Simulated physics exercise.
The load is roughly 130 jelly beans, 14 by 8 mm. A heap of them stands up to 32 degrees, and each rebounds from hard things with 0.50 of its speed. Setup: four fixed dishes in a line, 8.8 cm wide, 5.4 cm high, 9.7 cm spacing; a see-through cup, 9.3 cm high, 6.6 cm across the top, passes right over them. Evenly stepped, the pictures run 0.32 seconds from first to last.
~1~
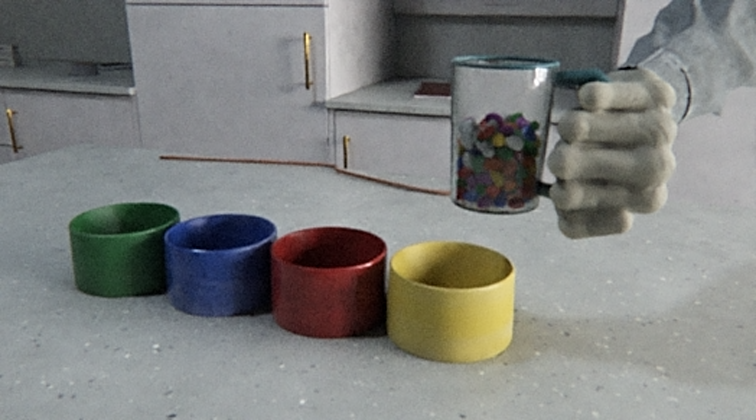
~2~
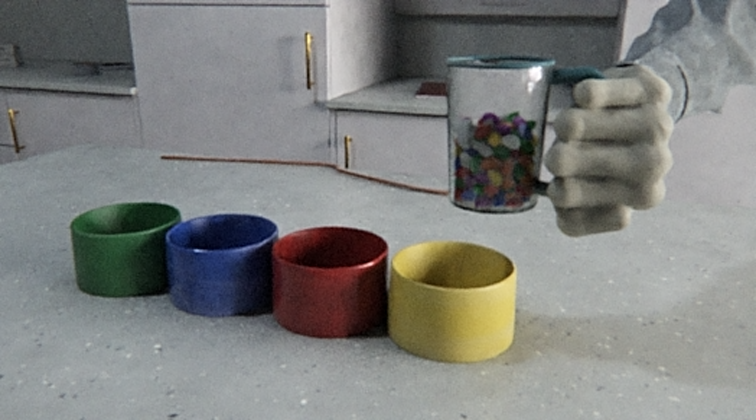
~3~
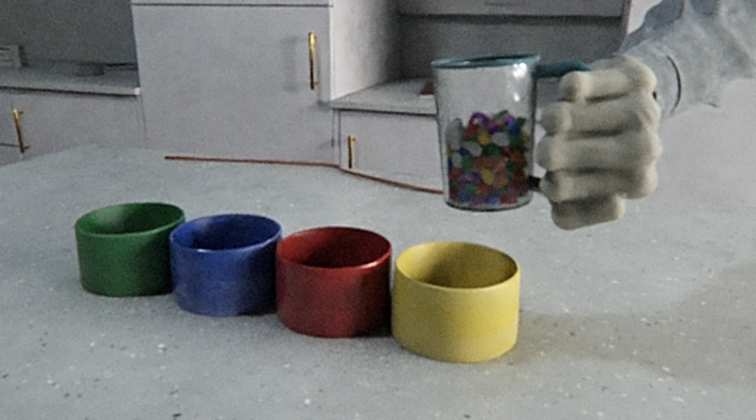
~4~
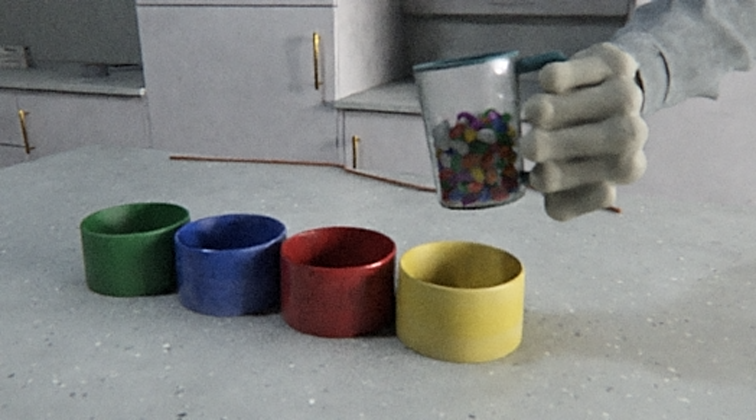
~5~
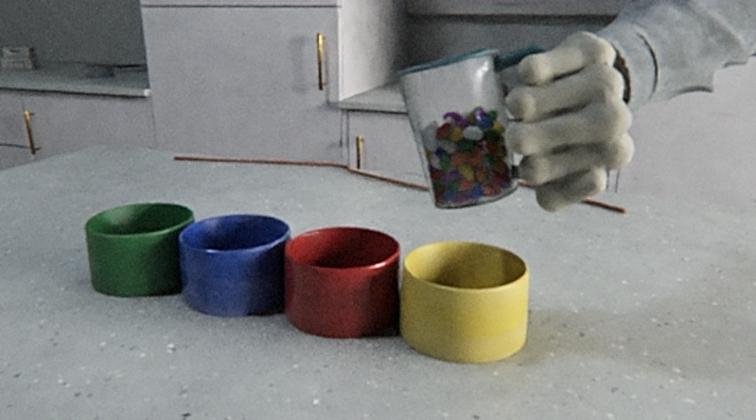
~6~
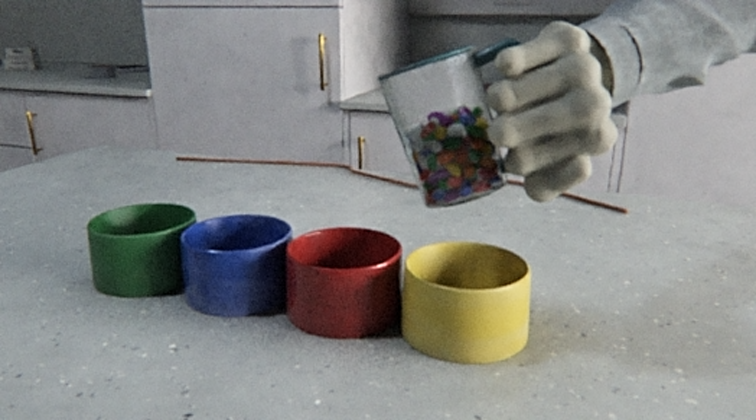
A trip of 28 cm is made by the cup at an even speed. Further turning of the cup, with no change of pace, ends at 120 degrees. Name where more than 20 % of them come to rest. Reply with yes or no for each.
Red dish: No, blue dish: No, green dish: Yes, yellow dish: No, counter: No.
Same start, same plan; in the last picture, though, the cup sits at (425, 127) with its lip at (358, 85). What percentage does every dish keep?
Per cent kept: Red 0; blue 0; green 90; yellow 0.
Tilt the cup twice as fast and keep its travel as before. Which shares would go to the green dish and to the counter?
Shares: Green at 10; counter at 10.
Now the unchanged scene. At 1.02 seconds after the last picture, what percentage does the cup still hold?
It comes to about 100 percent.
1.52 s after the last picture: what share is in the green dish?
About 90 percent.
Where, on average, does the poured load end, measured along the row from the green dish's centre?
1 cm or so, leftwards.
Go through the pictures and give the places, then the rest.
In the first frame, cup at (499, 134), tilt 0 degrees, lip at (454, 60), moved 0.0 cm; middle of the pieces at (497, 166); yellow dish at (452, 264); red dish at (329, 247); blue dish at (222, 232); green dish at (126, 219).
In the second frame, cup at (496, 133), tilt 1 degrees, lip at (449, 61), moved 0.3 cm; middle of the pieces at (495, 166).
In the third frame, cup at (486, 132), tilt 5 degrees, lip at (435, 64), moved 1.2 cm; middle of the pieces at (487, 164).
In the fourth frame, cup at (473, 131), tilt 10 degrees, lip at (417, 68), moved 2.4 cm; middle of the pieces at (477, 162).
In the fifth frame, cup at (461, 130), tilt 15 degrees, lip at (401, 73), moved 3.5 cm; middle of the pieces at (467, 161).
In the sixth frame, cup at (446, 129), tilt 20 degrees, lip at (383, 78), moved 4.7 cm; middle of the pieces at (455, 159); yellow dish at (467, 265); red dish at (344, 248); blue dish at (237, 233); green dish at (143, 219).
Then, 0.61 s after the last picture, tilt 67 degrees; cup holds 100 %.
Then, 1.02 s after the last picture, tilt 98 degrees; cup holds 100 %.
Then, 1.52 s after the last picture, tilt 120 degrees; cup holds 0 %, green 90 %.
In the end, red 0 %, blue 0 %, green 95 %, yellow 0 %, counter 5 %.
